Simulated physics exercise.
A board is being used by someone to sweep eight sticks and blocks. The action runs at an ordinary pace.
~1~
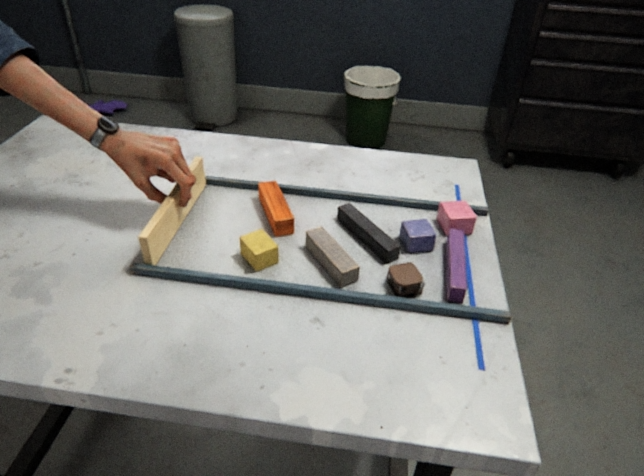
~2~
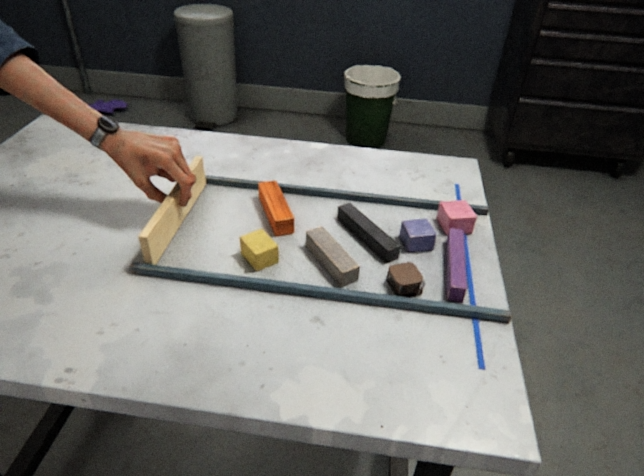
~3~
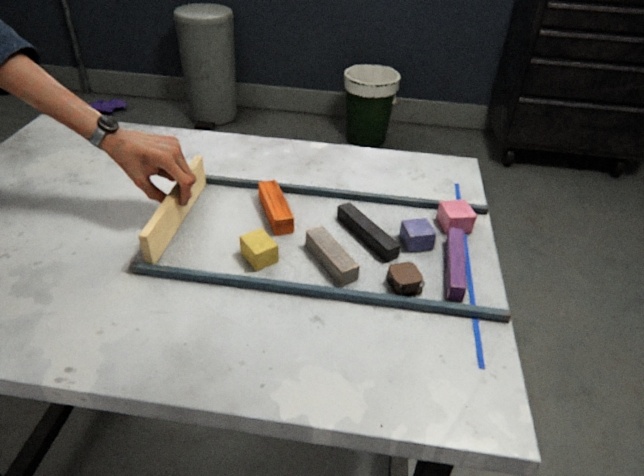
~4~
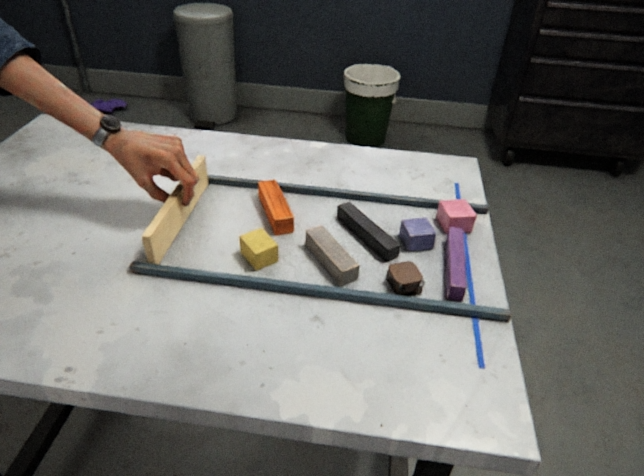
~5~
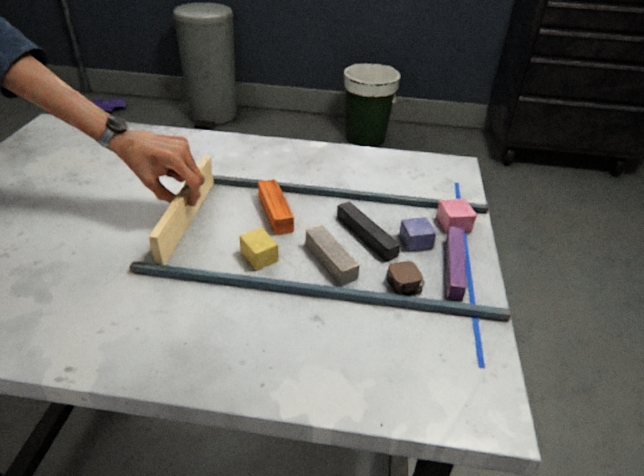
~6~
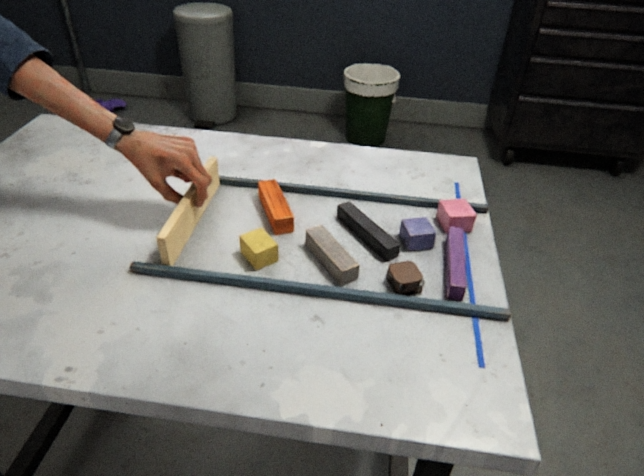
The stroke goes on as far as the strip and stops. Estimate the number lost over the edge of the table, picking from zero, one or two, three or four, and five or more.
Fallen: Five plus.
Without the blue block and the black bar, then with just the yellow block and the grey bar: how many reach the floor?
In the first try 4, in the other 3.
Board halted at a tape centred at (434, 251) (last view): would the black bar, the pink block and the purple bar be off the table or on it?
Well, the black bar stays where it is, the pink block stays where it is, and the purple bar? It comes off.
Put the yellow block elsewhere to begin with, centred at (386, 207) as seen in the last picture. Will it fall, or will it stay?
It simply slips off.
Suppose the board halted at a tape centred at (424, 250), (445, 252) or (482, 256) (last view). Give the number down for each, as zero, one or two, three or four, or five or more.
Taken in the order given: One to two, either three or four, at least five.
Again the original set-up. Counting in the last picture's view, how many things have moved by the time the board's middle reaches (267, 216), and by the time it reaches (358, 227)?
By then 2, and 6.
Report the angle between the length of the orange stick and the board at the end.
Out of line by around 0°.
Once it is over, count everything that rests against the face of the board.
The count in contact is 2.
Early on, none off yet; pink block at rest near (456, 216); purple bar at rest near (456, 261); blue block at rest near (417, 233).
A while later, none off yet; pink block travelled a little near (471, 215); purple bar travelled a little near (507, 266); blue block travelled well along near (478, 238).
Finally, the number that fall off is five or more; lost, grey bar, black bar, brown case, blue block, purple bar and pink block.
